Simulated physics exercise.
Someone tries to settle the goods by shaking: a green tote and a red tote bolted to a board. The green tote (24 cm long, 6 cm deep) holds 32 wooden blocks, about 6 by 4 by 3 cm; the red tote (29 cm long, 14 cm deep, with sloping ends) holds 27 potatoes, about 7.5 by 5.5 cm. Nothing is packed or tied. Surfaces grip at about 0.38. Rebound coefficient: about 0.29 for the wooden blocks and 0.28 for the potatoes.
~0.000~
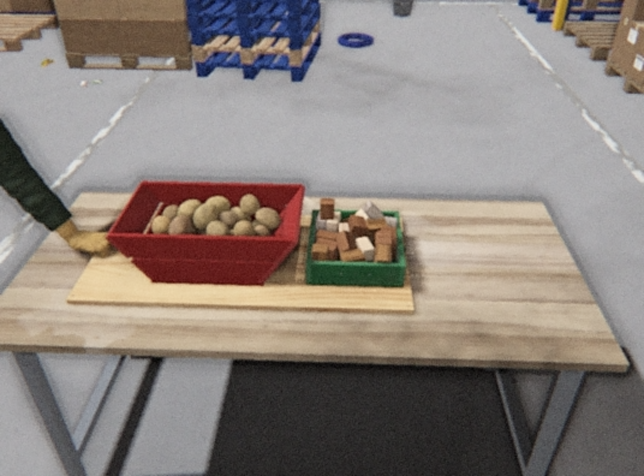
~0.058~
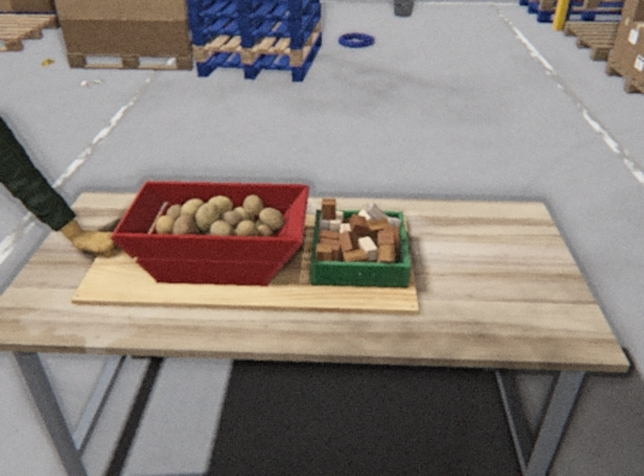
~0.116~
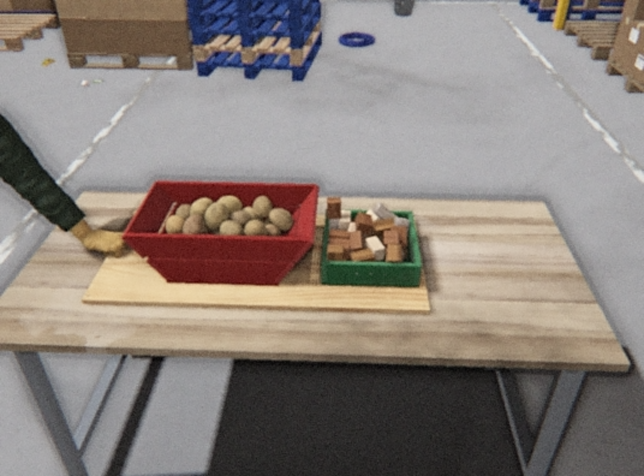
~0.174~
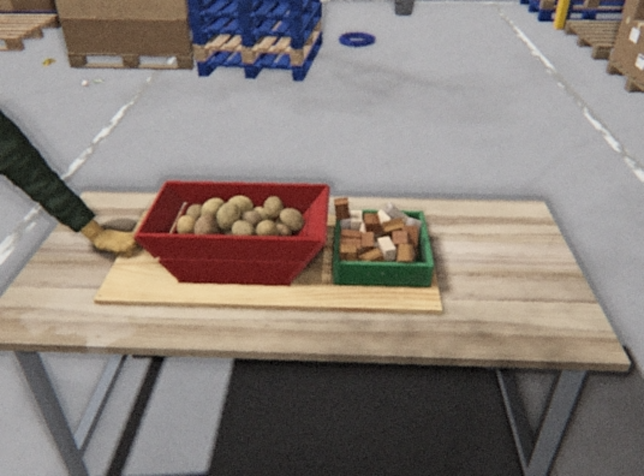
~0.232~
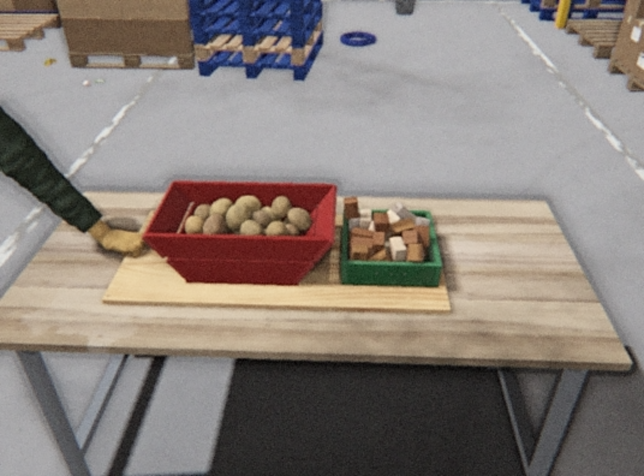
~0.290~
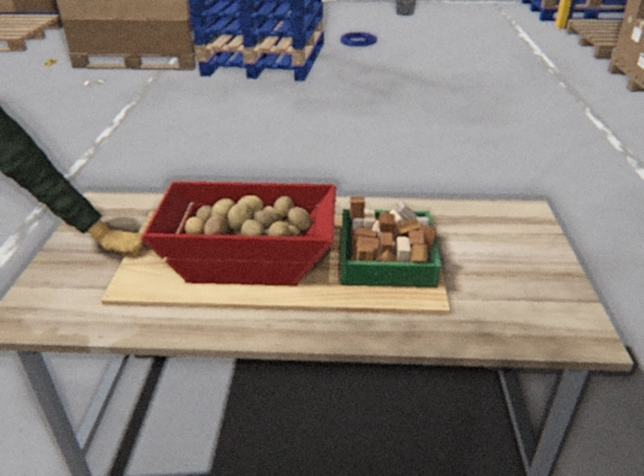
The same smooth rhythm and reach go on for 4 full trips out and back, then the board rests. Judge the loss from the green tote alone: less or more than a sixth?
Out of the green tote go less than a sixth of the wooden blocks.
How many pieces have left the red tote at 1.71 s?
Out by then, roughly: Red tote 0.
After 0.65 s, green tote 32 in, 0 out and red tote 27 in, 0 out.
After 1.09 s, green tote 31 in, 1 out and red tote 27 in, 0 out.
After 1.71 s, green tote 31 in, 1 out and red tote 27 in, 0 out.
Final count (at 2.51 s), green tote 31 in, 1 out and red tote 27 in, 0 out. Asked share, 1 of 32, 3 per cent.
